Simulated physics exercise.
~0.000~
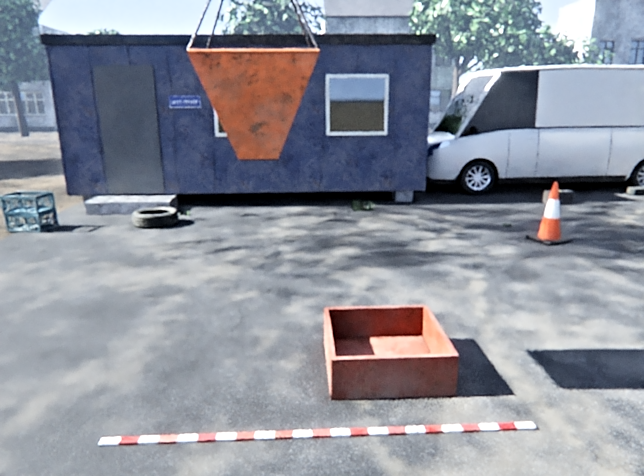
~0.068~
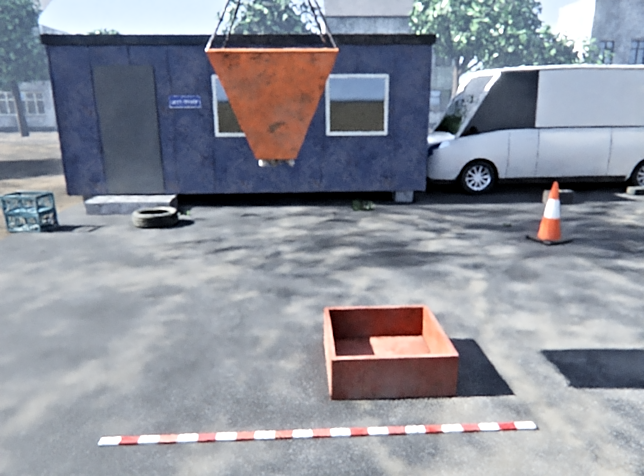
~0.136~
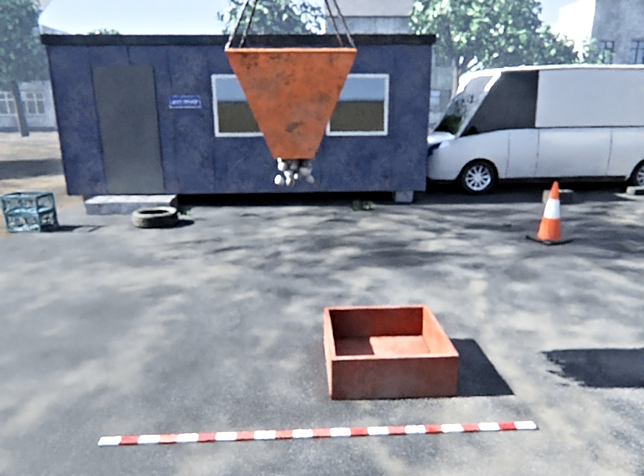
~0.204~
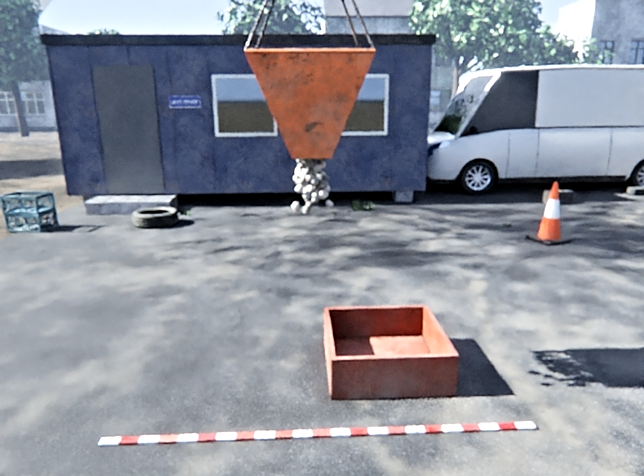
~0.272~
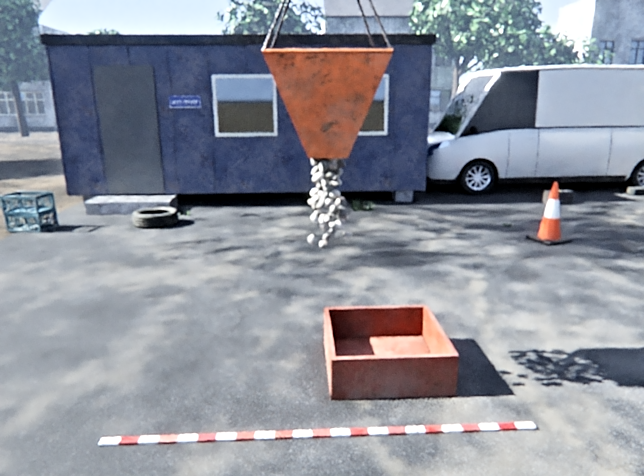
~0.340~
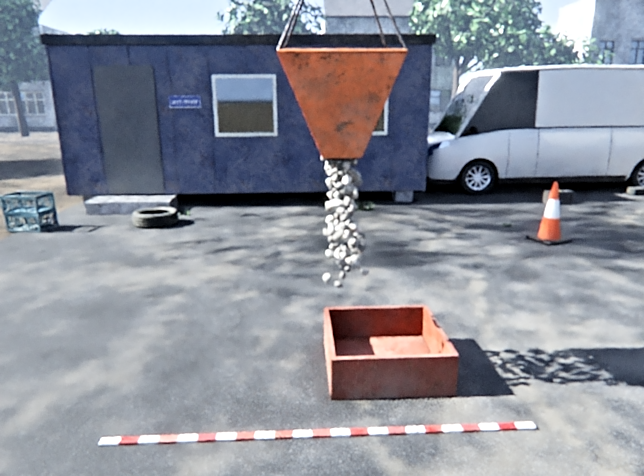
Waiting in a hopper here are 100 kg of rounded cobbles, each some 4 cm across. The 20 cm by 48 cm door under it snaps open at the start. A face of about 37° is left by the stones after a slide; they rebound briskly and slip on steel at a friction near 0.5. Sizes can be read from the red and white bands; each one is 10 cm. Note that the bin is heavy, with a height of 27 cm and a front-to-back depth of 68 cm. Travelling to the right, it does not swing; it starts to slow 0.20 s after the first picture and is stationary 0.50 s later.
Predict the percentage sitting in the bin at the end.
100 per cent, roughly.
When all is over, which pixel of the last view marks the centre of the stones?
Near (378, 351).
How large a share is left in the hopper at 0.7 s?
Near 40 % is still in there.
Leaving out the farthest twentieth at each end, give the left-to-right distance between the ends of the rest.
Width: Near 60 cm.
After 0.7 s, 41 % in the hopper, 59 % falling or lying in the bin; the stones farthest right are at (428, 345).
After 1.1 s, 1 % in the hopper, 99 % falling or lying in the bin; the stones farthest right are at (430, 350).
After 1.7 s, 0 % in the hopper, 100 % falling or lying in the bin; the stones farthest right are at (430, 345).
After 2.6 s, 0 % in the hopper, 100 % falling or lying in the bin; the stones farthest right are at (430, 345).
After 4.5 s, 0 % in the hopper, 100 % in the bin; the stones farthest right are at (430, 345).
